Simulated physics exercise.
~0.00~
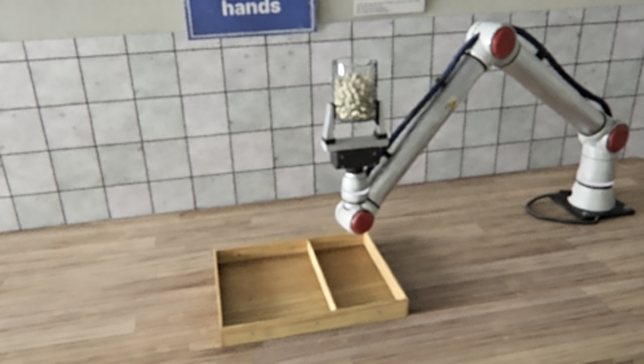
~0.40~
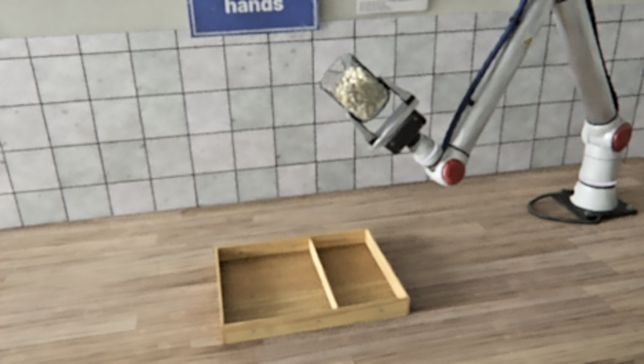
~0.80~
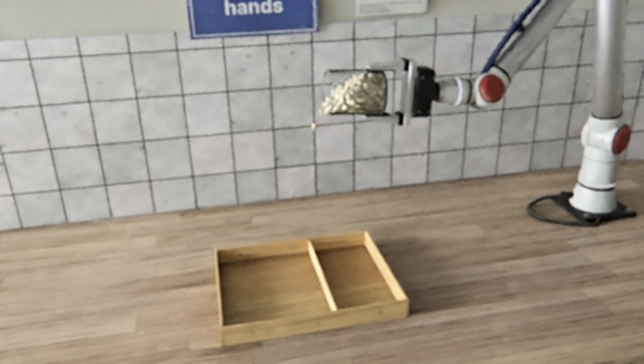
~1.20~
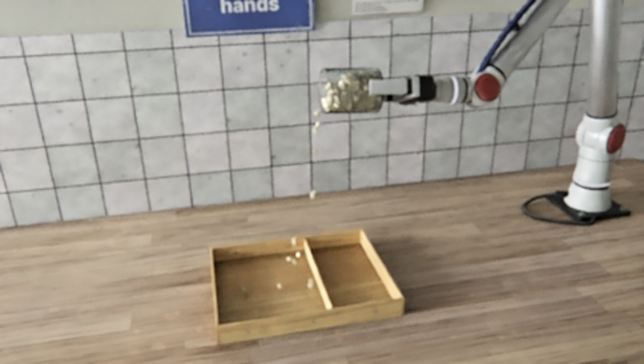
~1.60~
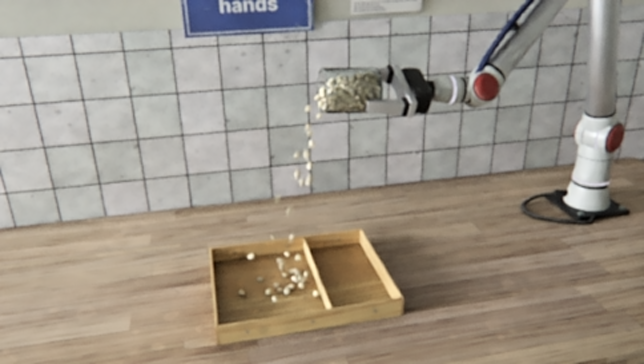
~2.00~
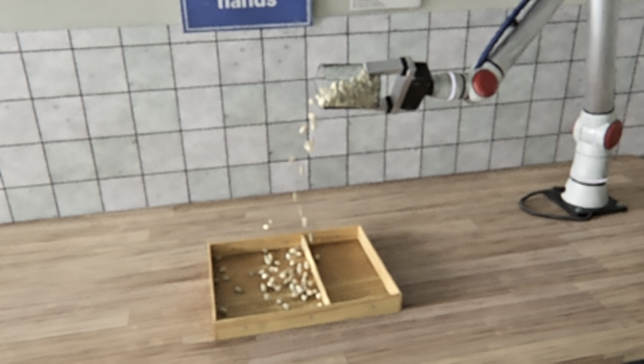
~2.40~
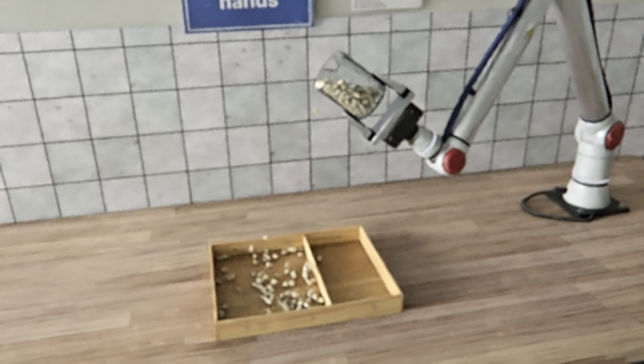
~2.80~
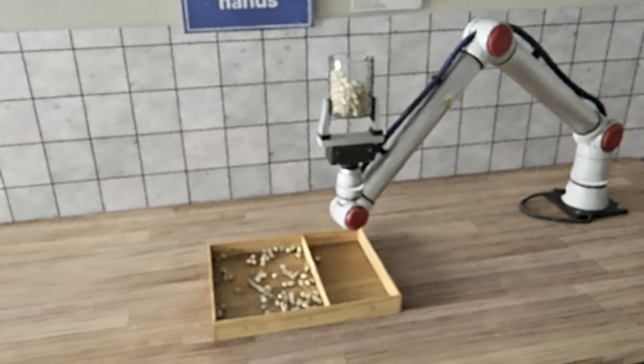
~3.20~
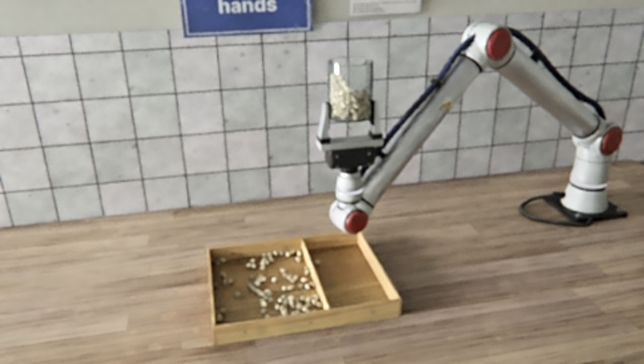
In this clip, a robot arm tips a clear beaker of pale dried beans to the left and pours some into the larger, left part of a divided wooden tray, then turns the beaker upright again, still holding many of the beans.
